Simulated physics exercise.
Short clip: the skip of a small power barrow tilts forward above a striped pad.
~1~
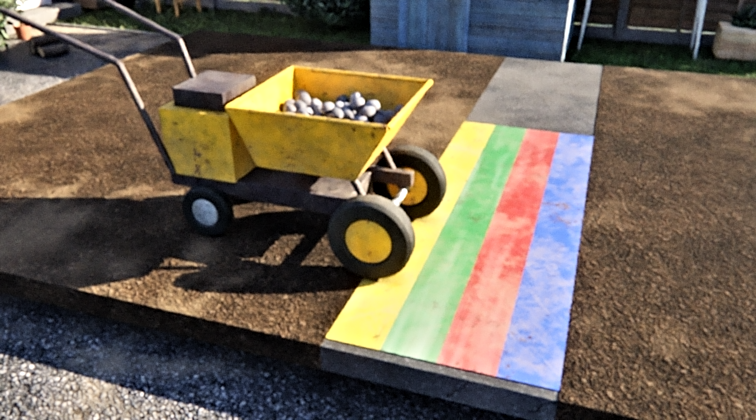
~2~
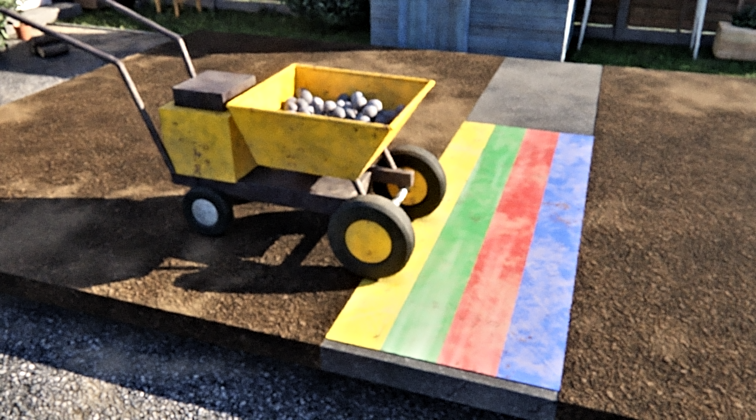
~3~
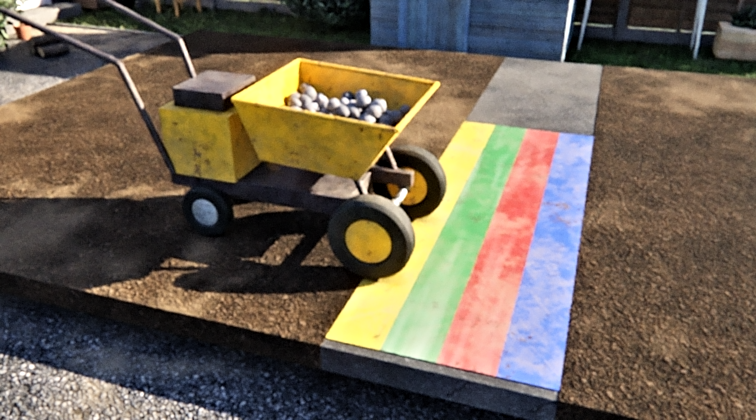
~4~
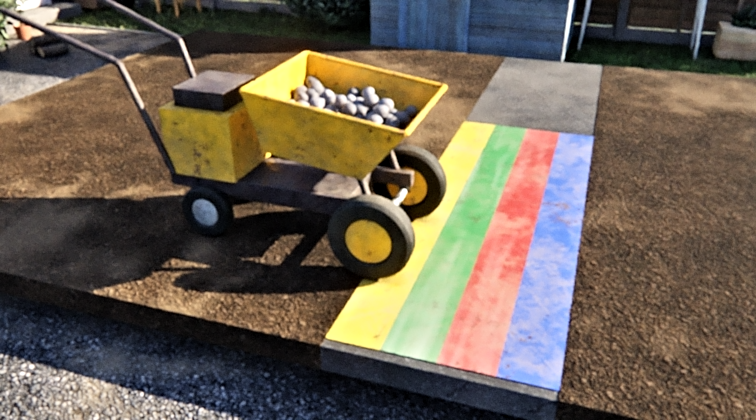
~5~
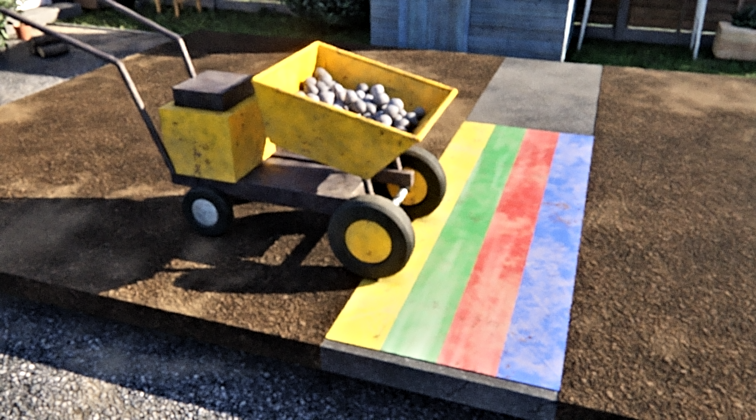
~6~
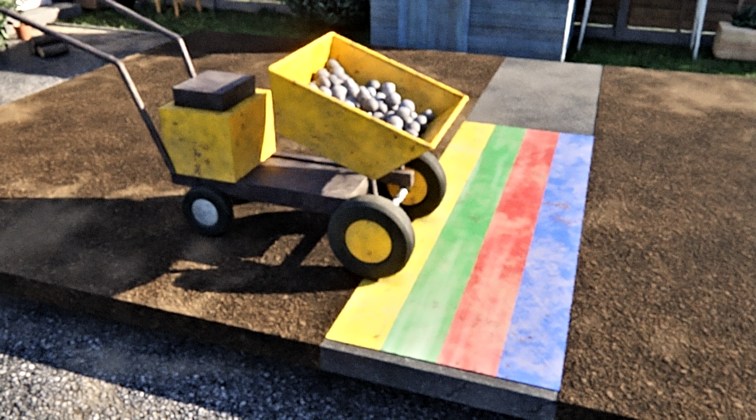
A small yellow barrow loaded with round grey cobbles stood beside a pad striped yellow, green, red and blue, and its skip, level at first, slowly tilted forward to the right until clearly tipped.
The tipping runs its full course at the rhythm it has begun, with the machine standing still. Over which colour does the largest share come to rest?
The largest share rests over blue.
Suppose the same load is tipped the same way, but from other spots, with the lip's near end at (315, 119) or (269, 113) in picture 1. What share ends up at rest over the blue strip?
The shares come out close to 10 and 0 per cent, in that order.
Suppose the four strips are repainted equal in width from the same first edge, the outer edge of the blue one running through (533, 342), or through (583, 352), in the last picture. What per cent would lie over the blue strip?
Shares in order: Close to 50 %; close to 40 %.
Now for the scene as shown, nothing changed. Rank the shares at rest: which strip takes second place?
Second: The red strip.
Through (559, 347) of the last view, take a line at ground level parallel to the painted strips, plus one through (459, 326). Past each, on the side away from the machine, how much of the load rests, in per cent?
I'd say about 20 and about 100 in a hundred.
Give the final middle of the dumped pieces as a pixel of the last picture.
(539, 266).
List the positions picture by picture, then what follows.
Lip of the skip (388, 128), level; top of the load (333, 115), round cobbles; yellow strip (375, 304); green strip (426, 315); red strip (480, 326); blue strip (536, 337), in the first picture.
Lip of the skip (390, 129), level; top of the load (334, 114), in the second picture.
Lip of the skip (396, 131), tipped barely; top of the load (324, 107), in the third picture.
Lip of the skip (406, 134), tipped a little; top of the load (316, 104), in the fourth picture.
Lip of the skip (417, 140), tipped a little; top of the load (325, 98), in the fifth picture.
Lip of the skip (431, 148), tipped clearly; top of the load (323, 85); yellow strip (375, 304); green strip (426, 315); red strip (480, 326); blue strip (536, 337), in the sixth picture.
Just after the last frame, skip tipped steeply; every one in the skip.
A moment on, skip tipped right over; almost all in the skip; just a few over the red strip; just a few over the blue strip.
Further on, skip tipped right over; roughly a quarter in the skip; roughly a quarter over the red strip; roughly half over the blue strip; about a tenth off the paint.
When it is over, skip tipped right over; just a few in the skip; not one over the yellow strip; not one over the green strip; roughly a third over the red strip; roughly half over the blue strip; roughly a quarter off the paint.
